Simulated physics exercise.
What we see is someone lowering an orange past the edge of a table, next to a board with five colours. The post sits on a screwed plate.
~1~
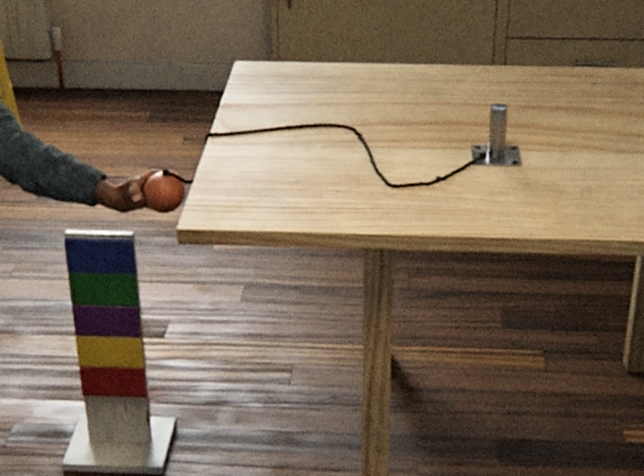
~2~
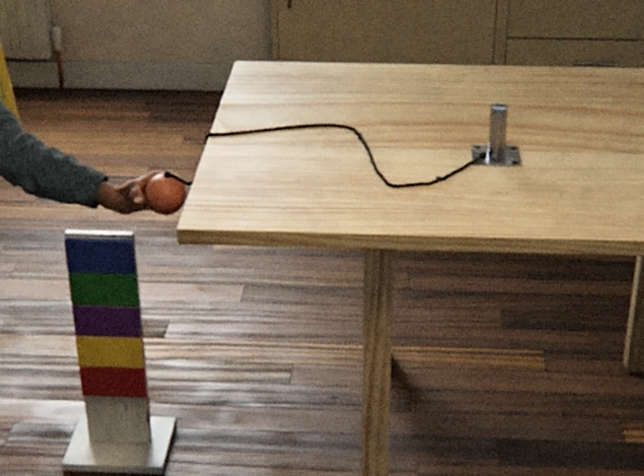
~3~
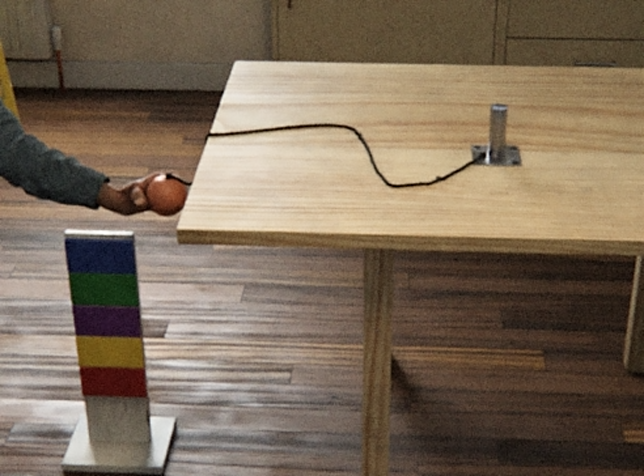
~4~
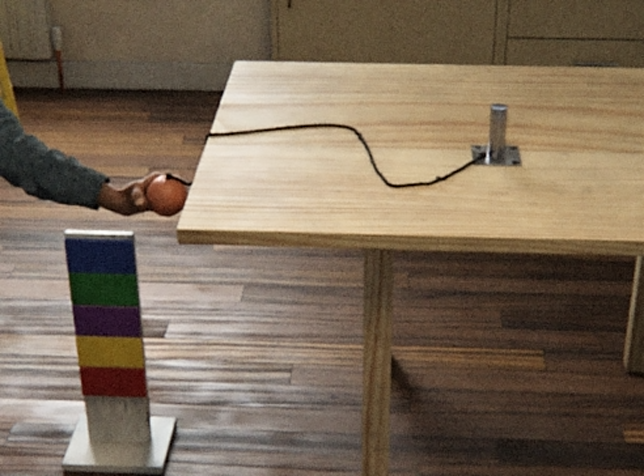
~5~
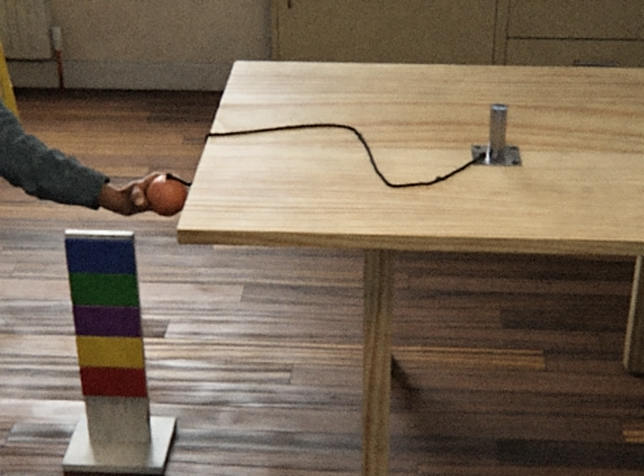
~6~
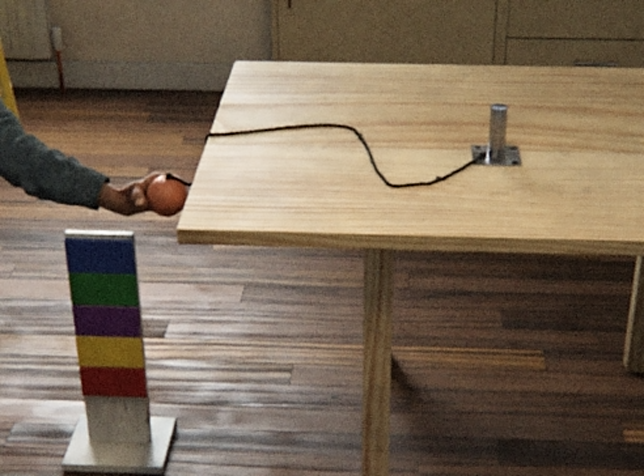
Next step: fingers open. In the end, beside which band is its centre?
Beside yellow.
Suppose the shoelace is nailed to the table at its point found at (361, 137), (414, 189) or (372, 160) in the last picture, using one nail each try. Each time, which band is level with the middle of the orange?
In sequence it's blue, then purple, and lastly green.
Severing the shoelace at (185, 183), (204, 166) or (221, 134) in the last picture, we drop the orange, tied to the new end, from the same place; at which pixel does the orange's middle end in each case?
About (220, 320), then (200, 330), then (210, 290).
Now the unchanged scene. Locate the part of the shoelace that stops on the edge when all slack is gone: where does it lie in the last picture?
Roughly (347, 127).
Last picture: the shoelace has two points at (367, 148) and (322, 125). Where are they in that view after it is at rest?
First one close to (259, 149), second close to (205, 179).
Soon after, orange near (236, 340); level with purple.
Then, orange near (203, 355); level with yellow.
At rest, orange near (219, 365); level with yellow. Its middle rests at the yellow band.
